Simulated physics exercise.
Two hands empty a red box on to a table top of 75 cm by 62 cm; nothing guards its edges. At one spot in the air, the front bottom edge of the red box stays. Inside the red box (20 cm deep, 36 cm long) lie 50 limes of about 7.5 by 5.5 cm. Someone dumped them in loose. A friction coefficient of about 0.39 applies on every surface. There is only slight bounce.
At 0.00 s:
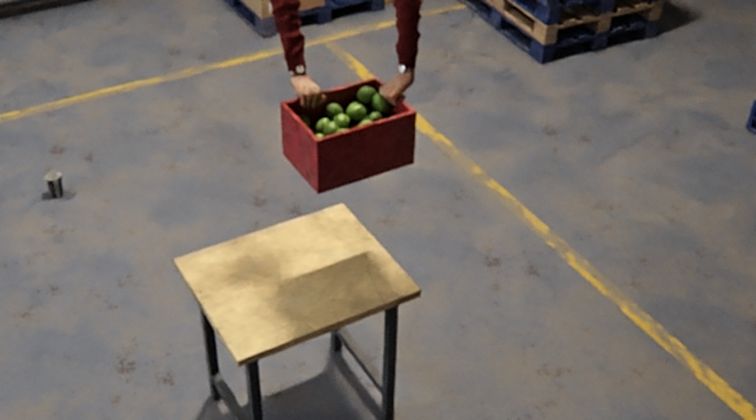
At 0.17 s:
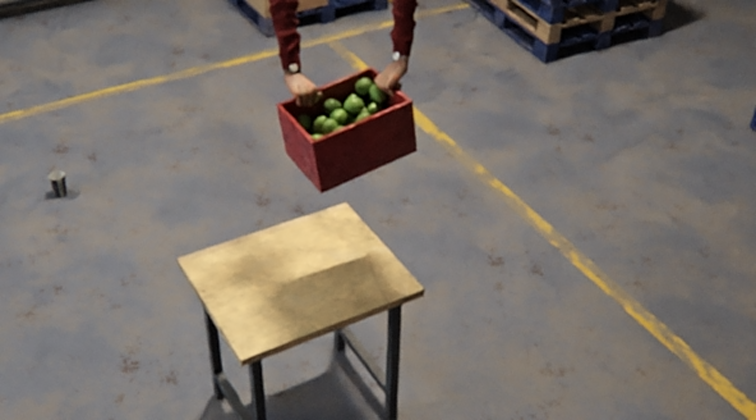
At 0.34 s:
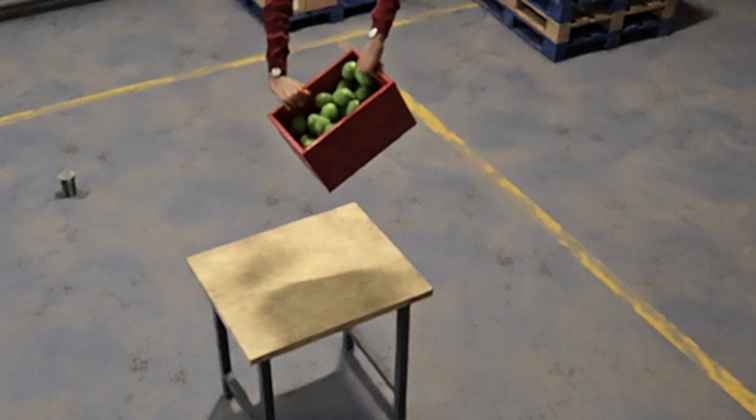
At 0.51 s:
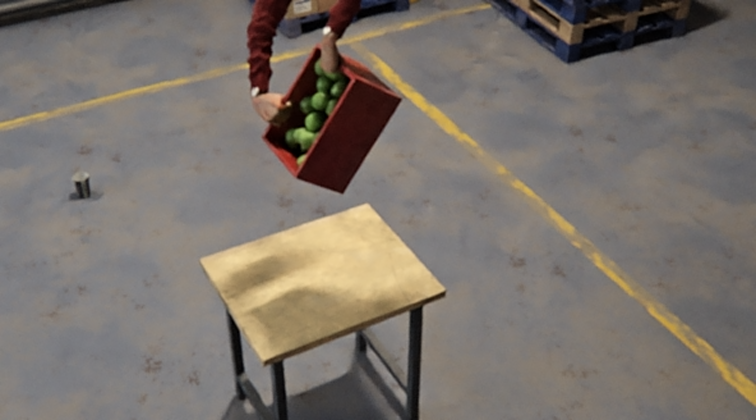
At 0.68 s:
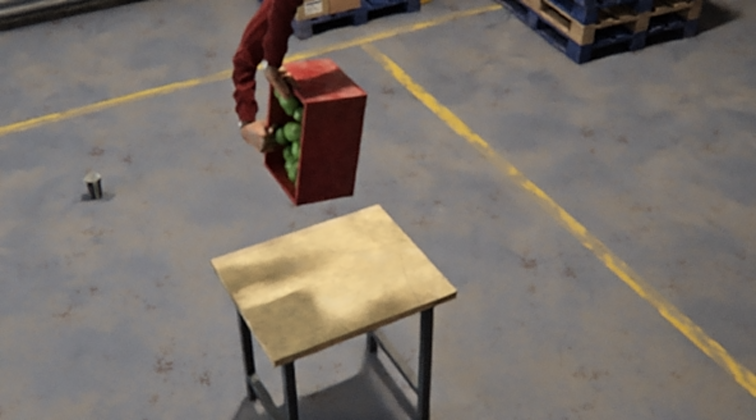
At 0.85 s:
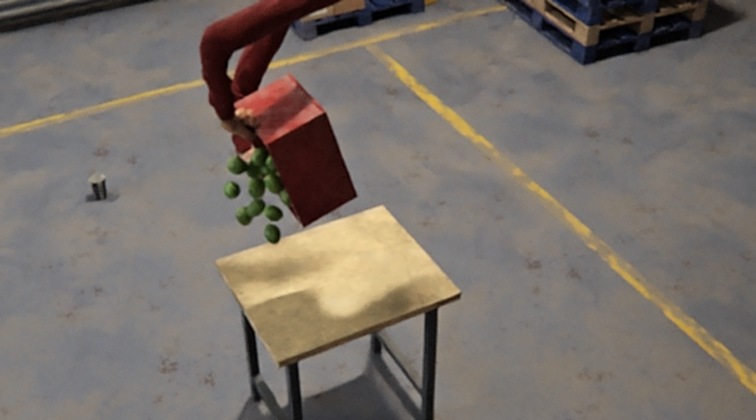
In a warehouse with yellow floor lines and stacked blue pallets, two hands in red sleeves hold a red box of green limes level above a wooden-topped table. The hands tilt the box steadily leftward onto its side and beyond, and several limes tumble out into the air over the table.
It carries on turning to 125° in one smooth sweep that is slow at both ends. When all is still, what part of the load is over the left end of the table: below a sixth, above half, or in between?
I reckon the bulk of them finish over the left end of the table.
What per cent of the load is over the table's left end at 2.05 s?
I'd say near 80 per cent at that moment.
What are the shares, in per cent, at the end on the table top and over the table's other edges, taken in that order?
Estimate: 10 % then 10 %.
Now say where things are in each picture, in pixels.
In the first frame (places track the rim corner closest to us here), red box (320, 139); tipped 0°; all still inside.
The second frame shows red box (315, 141); tipped 8°.
The third frame shows red box (304, 151); tipped 27°.
The fourth frame shows red box (296, 174); tipped 53°.
The fifth frame shows red box (296, 202); tipped 81°.
The sixth frame shows red box (301, 225); tipped 106°; 9 out, the lowest lime at (244, 216).
After 1.15 s, tilt 125°; 10 still in the red box, 12 on the table top, 16 over the left end of the table and 12 in the air.
After 1.52 s, tilt 125°; 15 on the table top, 32 over the left end of the table, 2 over the table's other edges and 1 in the air.
After 2.05 s, tilt 125°; 5 on the table top, 40 over the left end of the table and 5 over the table's other edges.
Final count (at 2.72 s), 4 on the table top, 40 over the left end of the table and 6 over the table's other edges. Asked share, 40 of 50, 80 per cent.
